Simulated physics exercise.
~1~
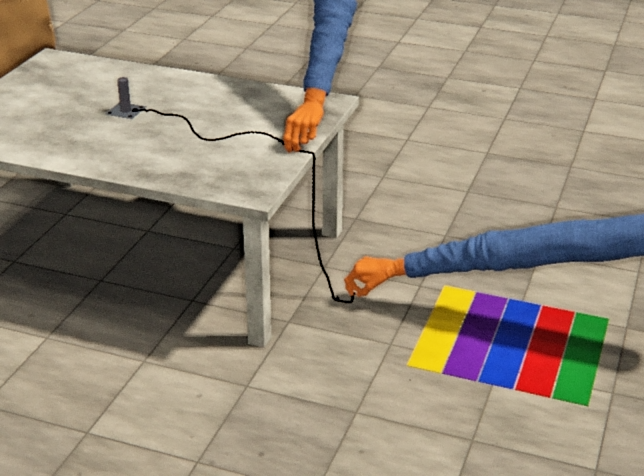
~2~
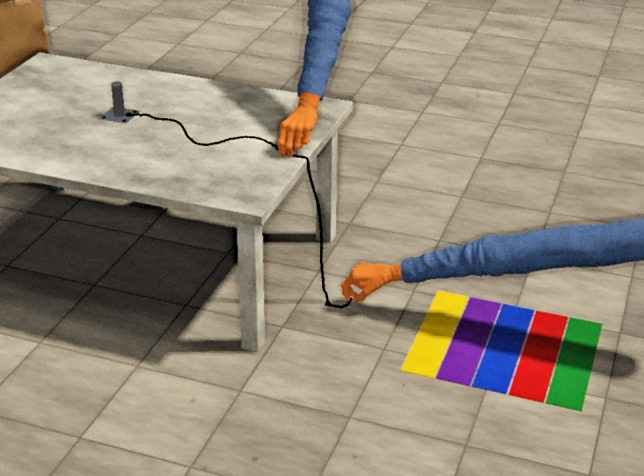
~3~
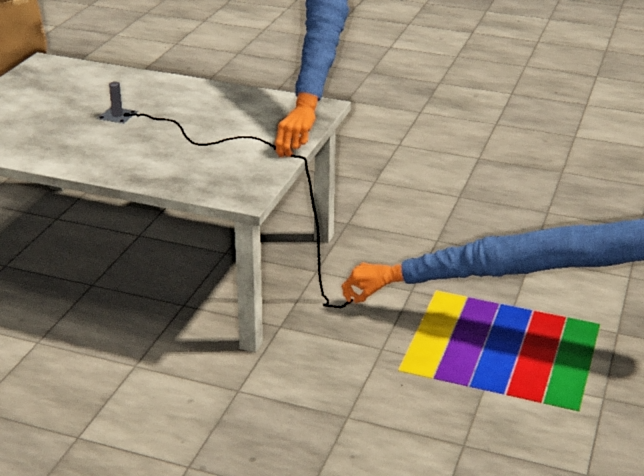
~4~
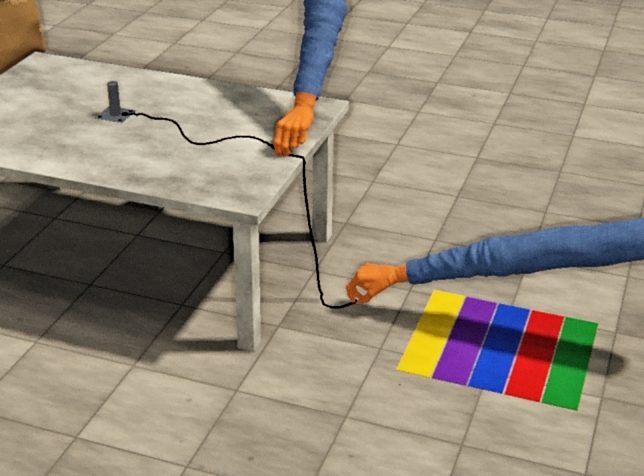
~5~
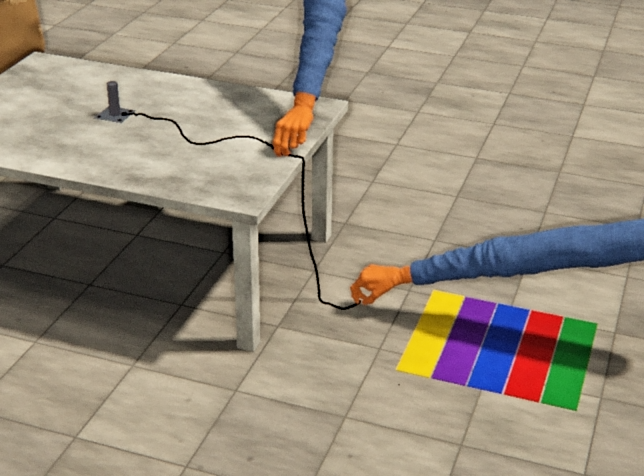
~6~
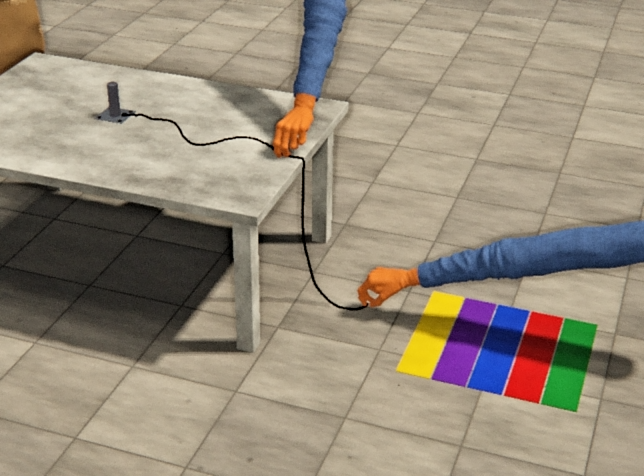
An orange-gloved hand drawing a dark cord slightly right near coloured floor strips while another hand pins it at the table edge.
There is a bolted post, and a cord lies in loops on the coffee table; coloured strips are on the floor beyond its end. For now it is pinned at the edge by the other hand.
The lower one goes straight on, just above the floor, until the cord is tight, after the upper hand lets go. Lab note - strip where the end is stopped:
Blue strip.
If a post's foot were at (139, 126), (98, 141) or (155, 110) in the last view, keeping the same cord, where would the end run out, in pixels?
The first try gives about (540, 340), the second about (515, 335) and the third about (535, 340).
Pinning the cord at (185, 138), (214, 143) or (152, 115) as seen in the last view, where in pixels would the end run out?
(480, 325), (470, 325), (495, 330).
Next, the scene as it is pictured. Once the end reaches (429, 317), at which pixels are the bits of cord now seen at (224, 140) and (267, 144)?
(252, 145) and (296, 156).
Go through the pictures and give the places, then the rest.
The first picture shows end (355, 293); yellow (431, 354); purple (465, 361); blue (501, 369); red (537, 377); green (575, 385).
The second picture shows end (352, 299); cord through (153, 118) (191, 139) (254, 138) (305, 160) (321, 228) (324, 288).
The third picture shows end (353, 299).
The fourth picture shows end (357, 300); cord through (149, 117) (187, 139) (250, 137) (301, 159) (310, 227) (319, 287).
The fifth picture shows end (361, 301).
The sixth picture shows end (368, 304); cord through (149, 118) (187, 140) (249, 138) (301, 160) (303, 227) (317, 288).
Soon after, end near (429, 317); over yellow.
After that, end near (474, 326); over purple.
At the stop, end near (500, 332); over blue. It halts on the blue strip.
